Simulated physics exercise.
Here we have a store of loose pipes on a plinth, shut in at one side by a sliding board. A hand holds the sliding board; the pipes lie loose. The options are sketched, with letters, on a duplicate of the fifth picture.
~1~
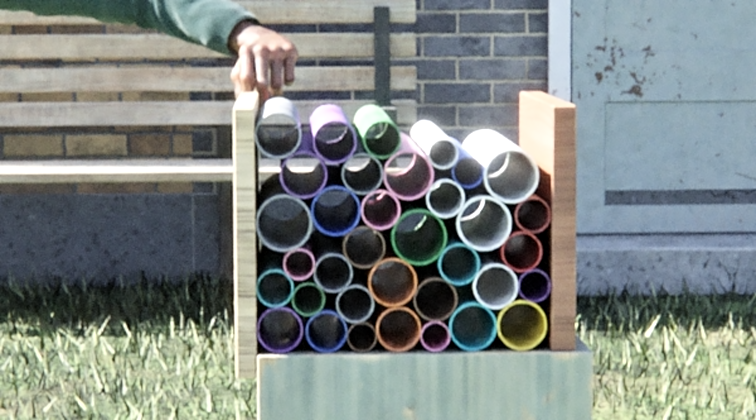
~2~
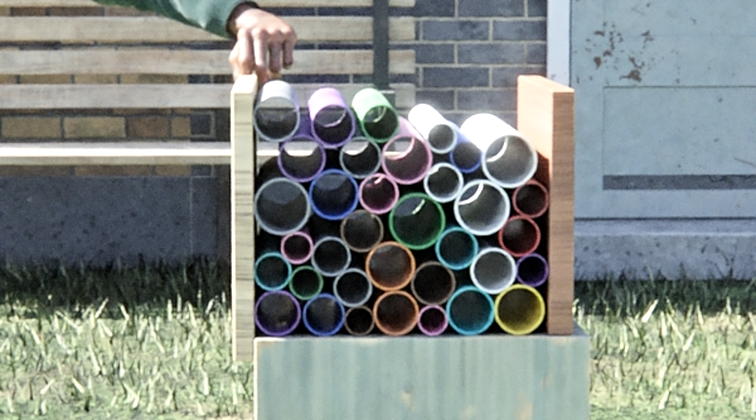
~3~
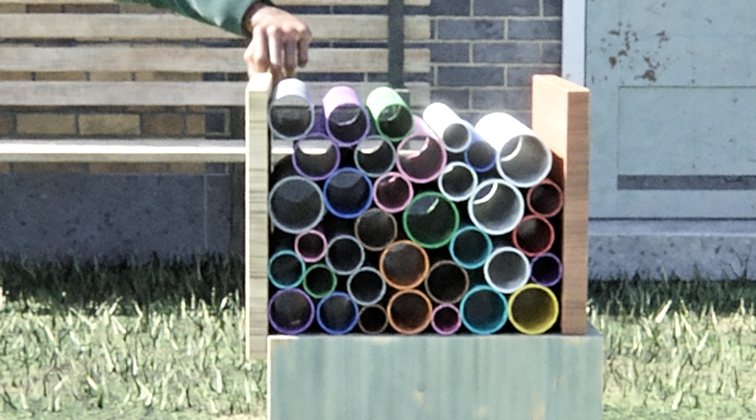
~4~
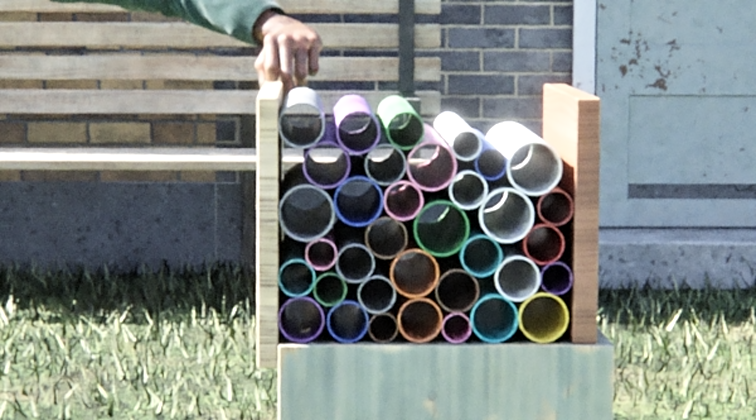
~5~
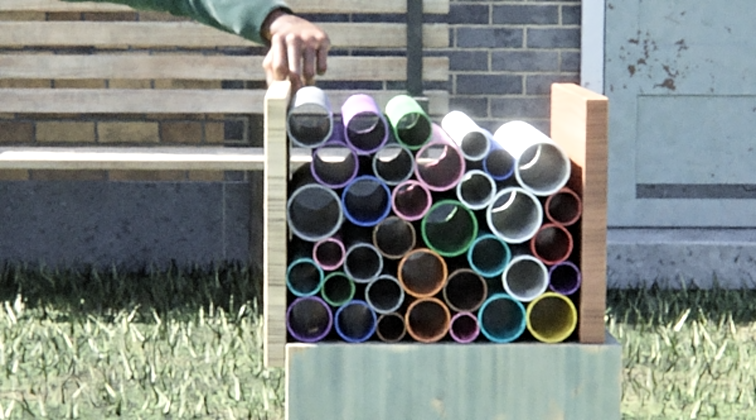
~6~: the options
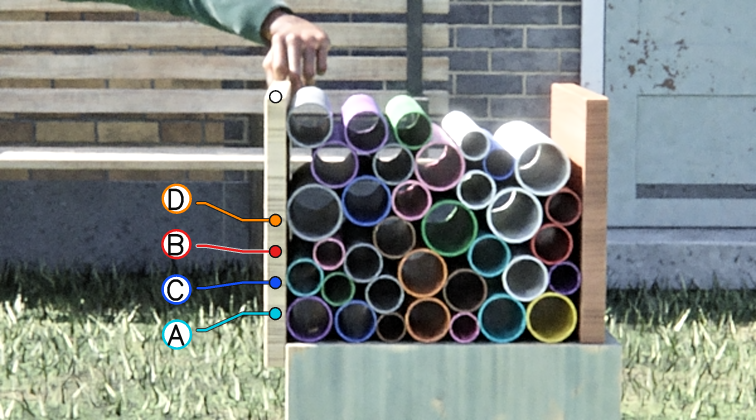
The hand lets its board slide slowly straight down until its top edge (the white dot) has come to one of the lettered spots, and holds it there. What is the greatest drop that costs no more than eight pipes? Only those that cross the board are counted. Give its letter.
The answer is mark C.
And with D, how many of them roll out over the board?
It comes to one.
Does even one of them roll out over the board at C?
Yes.
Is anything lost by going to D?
Yes.
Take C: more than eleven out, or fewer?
Fewer than eleven.
On the marked copy, A at (275, 314); B at (275, 251); C at (275, 283); D at (275, 220); the white dot at (275, 97).
Taking C. A third of the way, top of the board (286, 177).
Two thirds of the way, top of the board (286, 268).
When it is over, top of the board (286, 282), about four out over the board.
As for the rest, A nine out over the board; B two out over the board; D one out over the board.
